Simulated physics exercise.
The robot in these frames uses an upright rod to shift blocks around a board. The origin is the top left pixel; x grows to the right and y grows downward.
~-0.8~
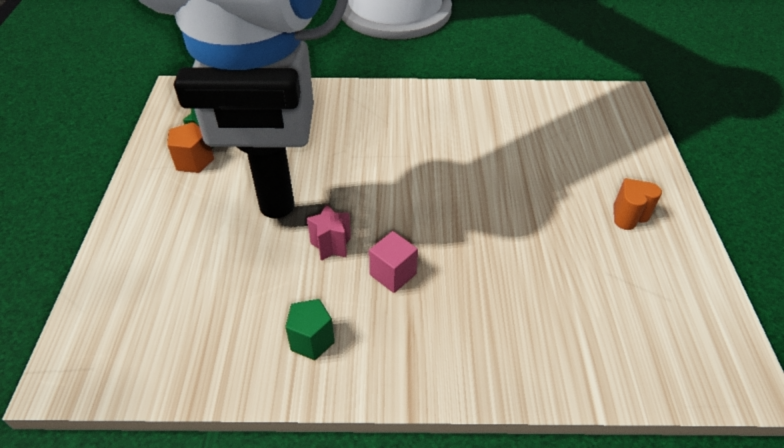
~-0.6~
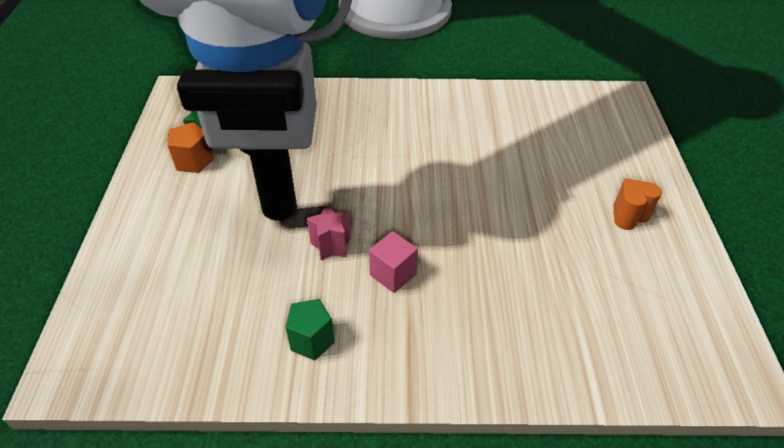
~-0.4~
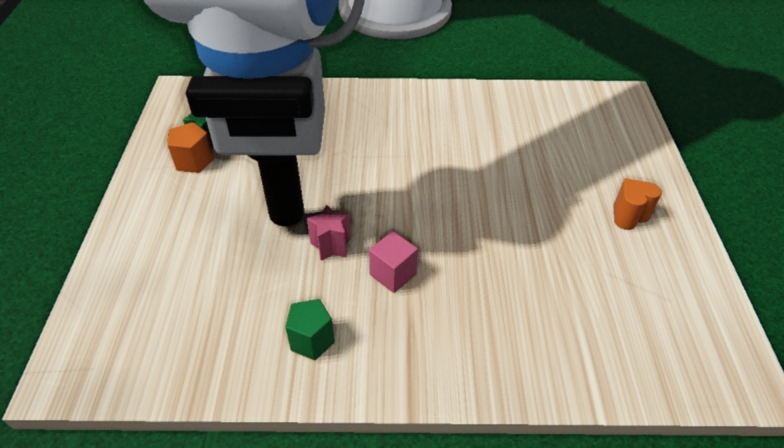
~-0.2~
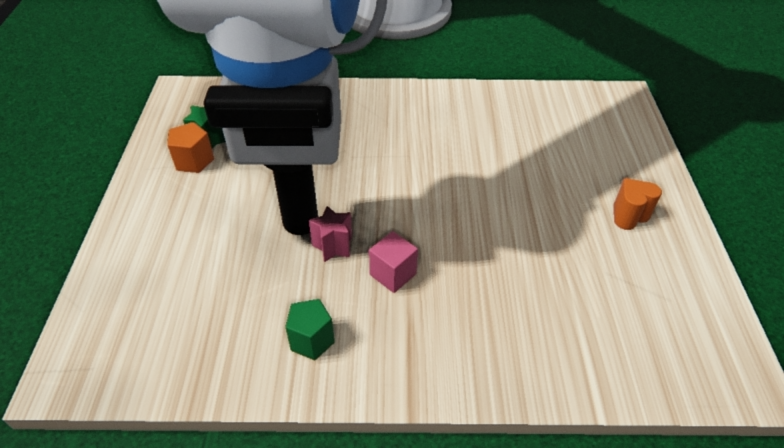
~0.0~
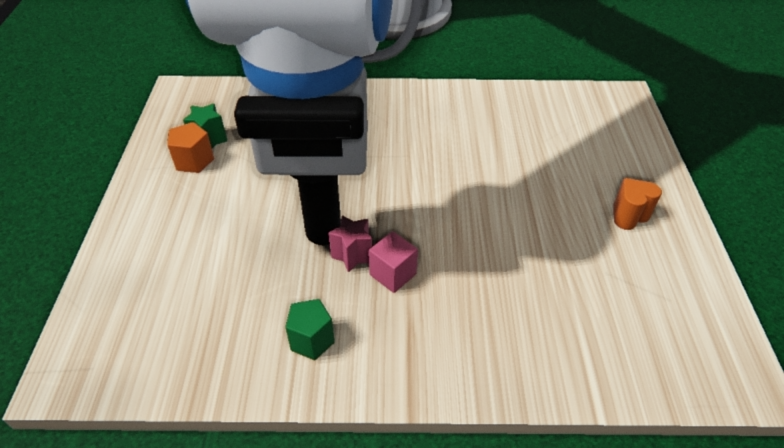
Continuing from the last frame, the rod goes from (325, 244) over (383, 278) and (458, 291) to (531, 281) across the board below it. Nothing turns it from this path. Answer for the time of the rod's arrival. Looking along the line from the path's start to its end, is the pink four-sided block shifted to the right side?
Yes, that is how it ends up.
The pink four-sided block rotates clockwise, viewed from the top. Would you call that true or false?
This is true.
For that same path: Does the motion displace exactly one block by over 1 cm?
I'd say no.
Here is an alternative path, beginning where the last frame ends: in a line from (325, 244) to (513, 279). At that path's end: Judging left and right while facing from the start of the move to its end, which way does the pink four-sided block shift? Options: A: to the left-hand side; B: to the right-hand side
The correct letter is B.
On the path given first. One third of the way, rod at (384, 267); pink star-shaped block at (418, 263); pink four-sided block at (455, 280).
Two thirds of the way, rod at (460, 280); pink star-shaped block at (498, 274), turned 15° anticlockwise; pink four-sided block at (518, 307), turned 85° clockwise.
At the end, rod at (535, 270); green pentagon still; pink star-shaped block at (571, 274); pink four-sided block at (531, 312), turned 120° clockwise.
